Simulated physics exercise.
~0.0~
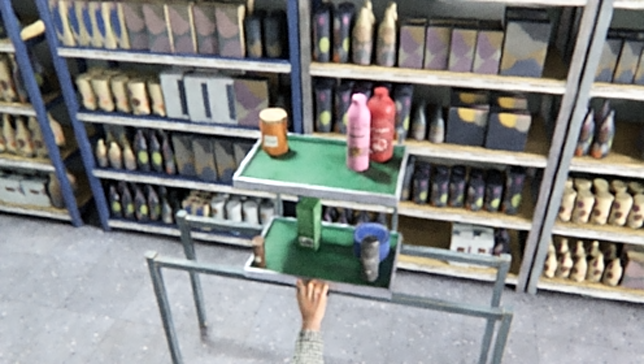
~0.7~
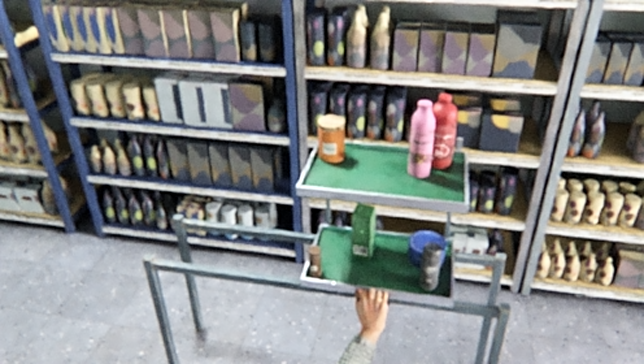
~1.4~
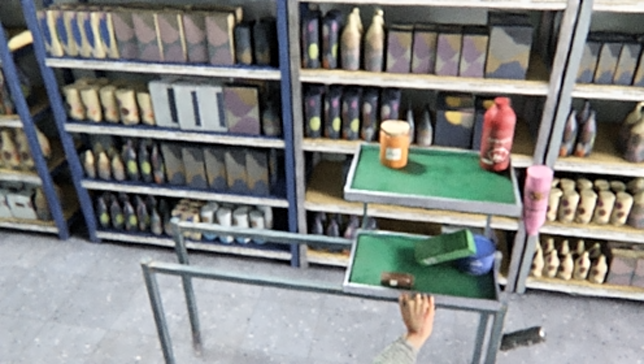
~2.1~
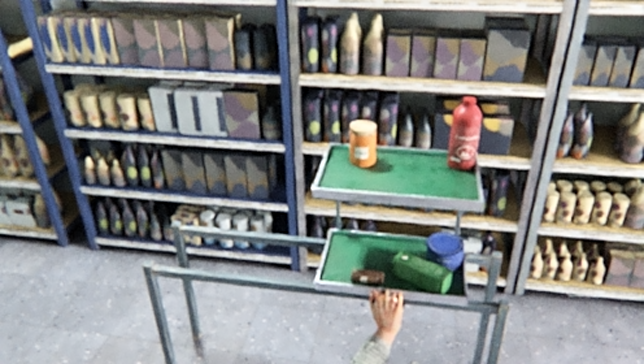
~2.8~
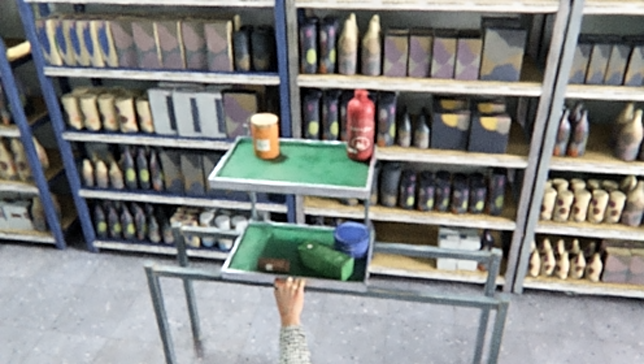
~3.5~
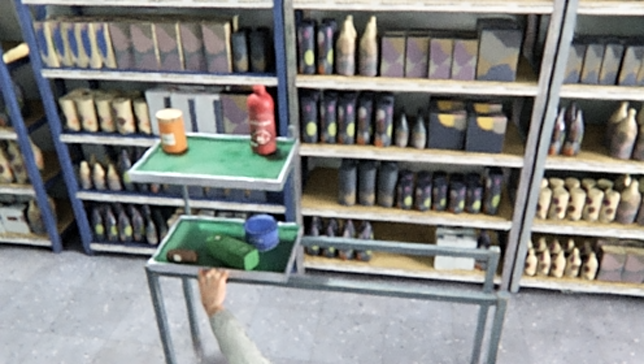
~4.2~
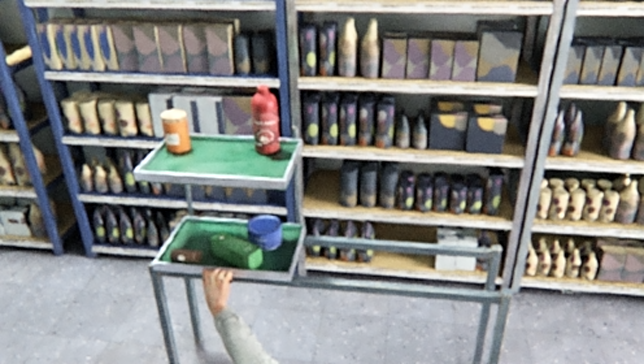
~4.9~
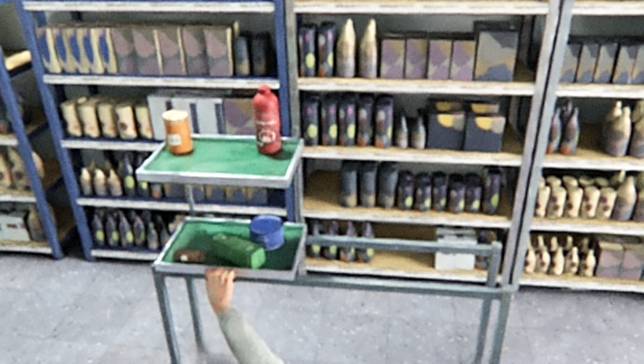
We see a hand move a two-tiered green tray unit right along a metal frame, and a pink bottle and grey can fall off before it slides left and rests there, with the orange jar and red bottle upright above a toppled green carton and brown shaker.
